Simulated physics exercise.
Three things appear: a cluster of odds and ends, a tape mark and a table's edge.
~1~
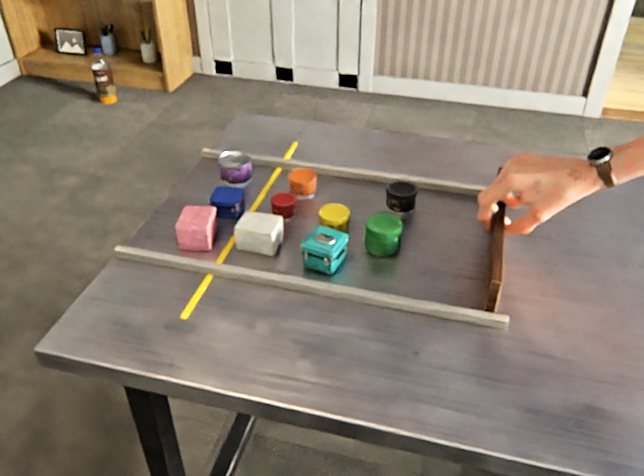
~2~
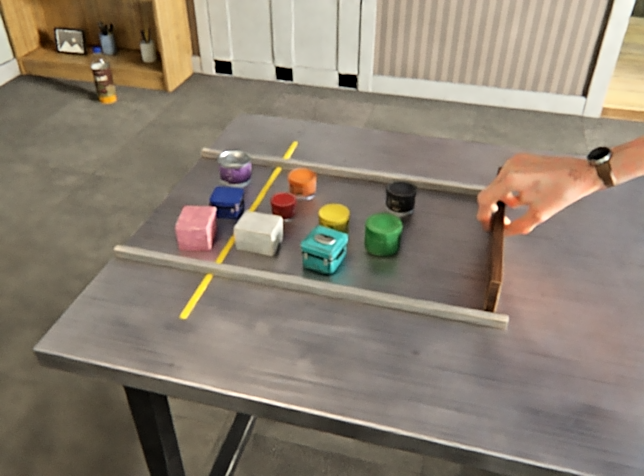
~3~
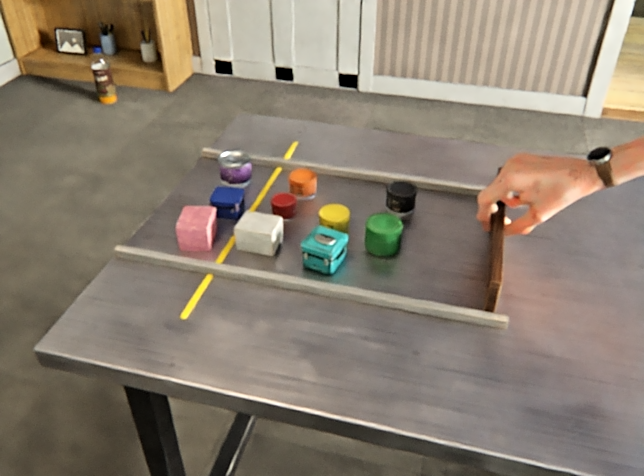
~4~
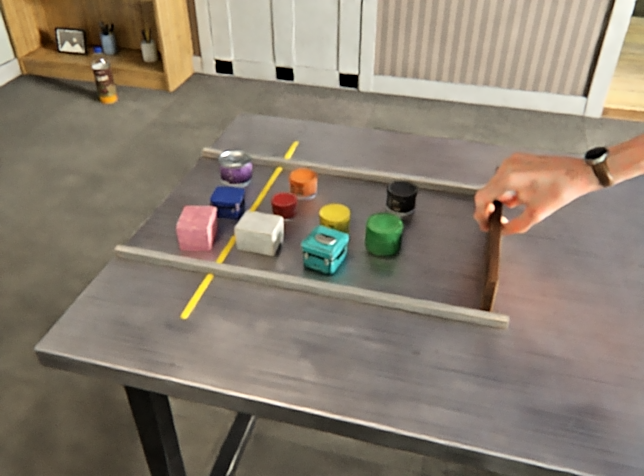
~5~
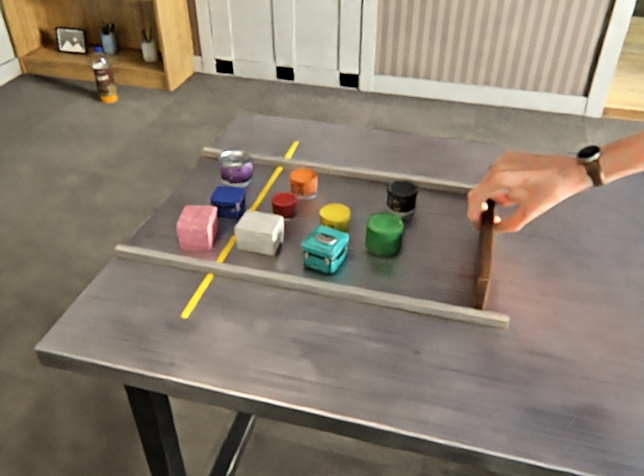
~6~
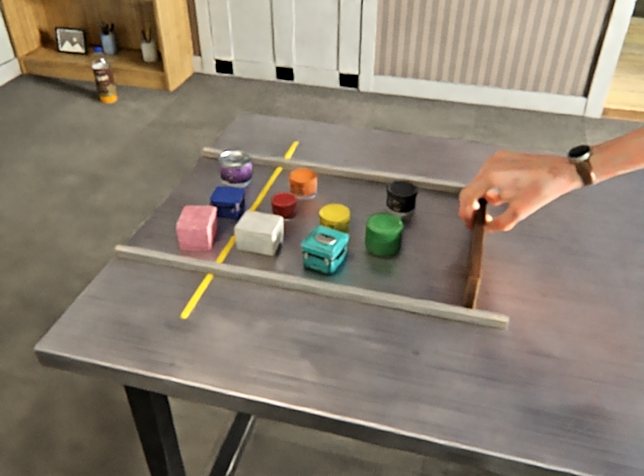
Hand holding a dark board upright on a grey table, then sliding it slightly left toward colourful small containers that stay still.
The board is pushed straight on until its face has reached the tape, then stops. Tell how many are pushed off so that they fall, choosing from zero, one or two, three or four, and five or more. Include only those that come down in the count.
The count that drops over the edge is nil.
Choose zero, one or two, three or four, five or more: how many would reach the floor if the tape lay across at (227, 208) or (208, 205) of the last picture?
The first spot gives just one or two, the second gives either one or two.
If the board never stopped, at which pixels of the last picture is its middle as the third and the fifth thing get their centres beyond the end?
I'd say close to (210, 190), then close to (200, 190).
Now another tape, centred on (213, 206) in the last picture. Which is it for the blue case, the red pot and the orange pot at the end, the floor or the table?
In order, the blue case keeps its spot, then the red pot keeps its spot, then the orange pot keeps its spot.
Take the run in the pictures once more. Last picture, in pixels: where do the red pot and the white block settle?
About (225, 183), and the other about (184, 221).
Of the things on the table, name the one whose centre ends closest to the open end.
Pink block.
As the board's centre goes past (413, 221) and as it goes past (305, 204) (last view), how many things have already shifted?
Note: First position 0; second position 7.
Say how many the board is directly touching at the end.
The figure is 3.
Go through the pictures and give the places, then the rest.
Purple tin (236, 168); pink block (197, 228); blue case (228, 203); board (497, 234); tape (251, 213), in the first frame.
Pink block (197, 228); board (496, 234), in the second frame.
Blue case (228, 203); red pot (284, 207), in the third frame.
Purple tin (236, 168); green lid (384, 234), in the fourth frame.
Pink block (198, 228); white block (260, 233), in the fifth frame.
Purple tin (236, 168); pink block (197, 228); blue case (228, 203); board (478, 231); tape (251, 212), in the sixth frame.
Early on, none off yet; purple tin at rest near (236, 168); pink block at rest near (197, 228); blue case at rest near (228, 203).
Finally, the number that fall off is zero.
